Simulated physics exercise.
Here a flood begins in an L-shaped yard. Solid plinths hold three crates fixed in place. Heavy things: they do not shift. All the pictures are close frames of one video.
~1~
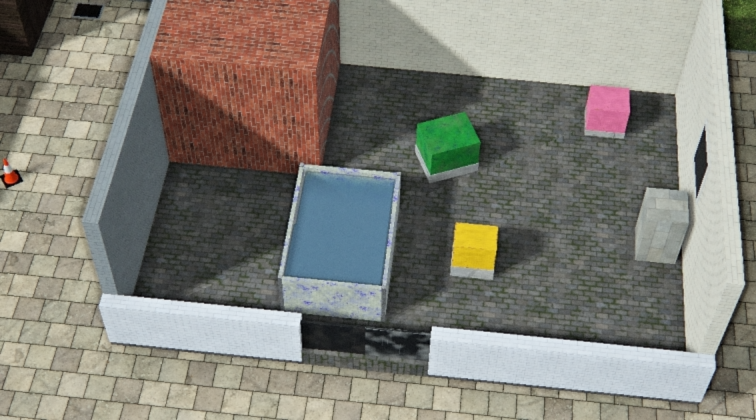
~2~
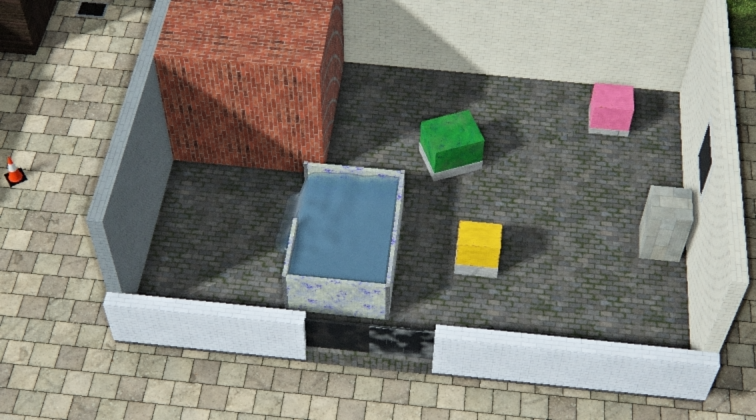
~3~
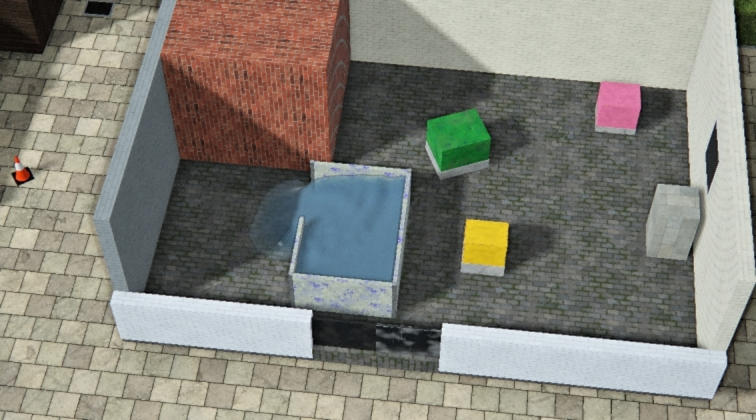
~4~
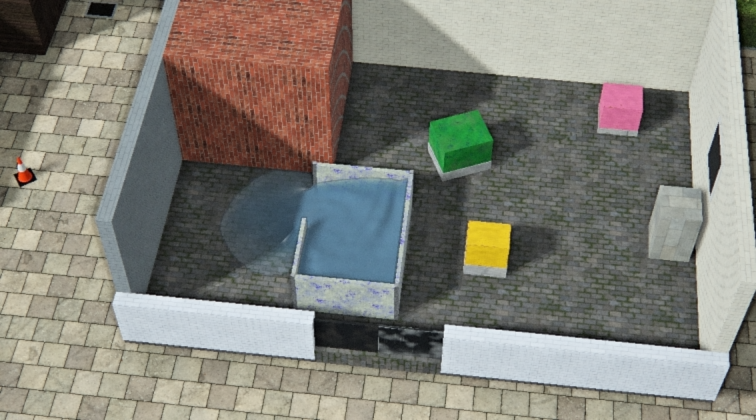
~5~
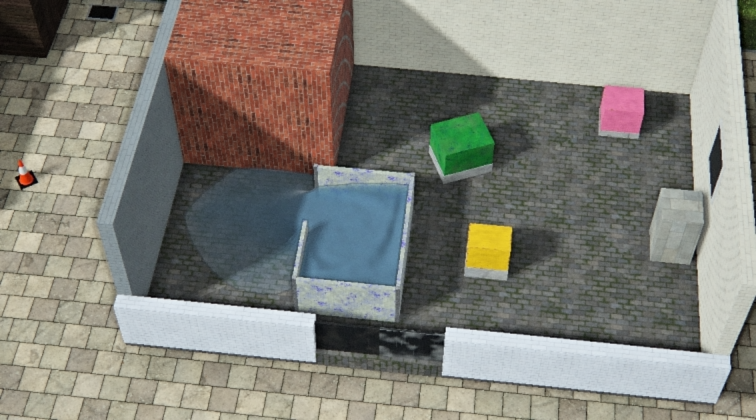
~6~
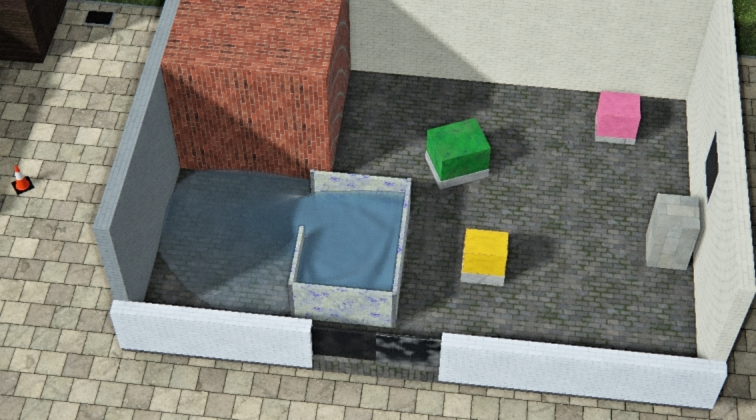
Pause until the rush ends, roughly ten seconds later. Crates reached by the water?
In the end green crate: Dry. Pink crate: Dry. Yellow crate: Dry.
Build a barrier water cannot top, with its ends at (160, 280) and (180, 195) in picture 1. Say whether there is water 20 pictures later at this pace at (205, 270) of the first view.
I'd call it watered.
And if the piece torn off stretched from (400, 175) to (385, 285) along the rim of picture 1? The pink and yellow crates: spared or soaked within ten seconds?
As I see it, pink is doused and yellow is doused.
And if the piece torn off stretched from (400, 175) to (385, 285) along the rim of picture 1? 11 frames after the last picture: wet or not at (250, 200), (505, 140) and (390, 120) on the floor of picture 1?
Place one: Spared by the leak. Place two: Reached by the flood. Place three: Spared by the leak.
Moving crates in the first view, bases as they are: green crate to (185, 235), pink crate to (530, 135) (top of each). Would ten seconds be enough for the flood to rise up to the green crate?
In short: The green crate is wetted.
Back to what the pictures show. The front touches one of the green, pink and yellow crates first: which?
Answer: The crate marked green.
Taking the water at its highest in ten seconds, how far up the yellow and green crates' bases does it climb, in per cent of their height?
Close to 20 per cent, and close to 50 per cent, in that order.
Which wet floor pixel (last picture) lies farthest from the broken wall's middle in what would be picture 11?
I'd say near (138, 327).
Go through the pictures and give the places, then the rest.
In the first frame, still water in the water tank at (341, 227).
In the second frame, water pours out at (304, 212) and has run to a hidden place.
In the third frame, the front is at (254, 236), out from the gap at (310, 214).
In the fourth frame, the front is at (225, 231), out from the gap at (313, 216).
In the fifth frame, the front is at (190, 221), out from the gap at (314, 219).
In the sixth frame, water pours out at (310, 224) and has run to (175, 189).
A moment on, water covers 15 % of the floor; the green crate not reached, the pink crate not reached, the yellow crate not reached.
Next, water covers 20 % of the floor; the green crate not reached, the pink crate not reached, the yellow crate not reached.
Then, water covers 30 % of the floor; the green crate water round its plinth, the pink crate not reached, the yellow crate not reached.
Later, water covers 55 % of the floor; the green crate water round its plinth, the pink crate not reached, the yellow crate water round its plinth.
In the end, water covers 75 % of the floor; the green crate stayed above the water, the pink crate stayed above the water, the yellow crate stayed above the water.
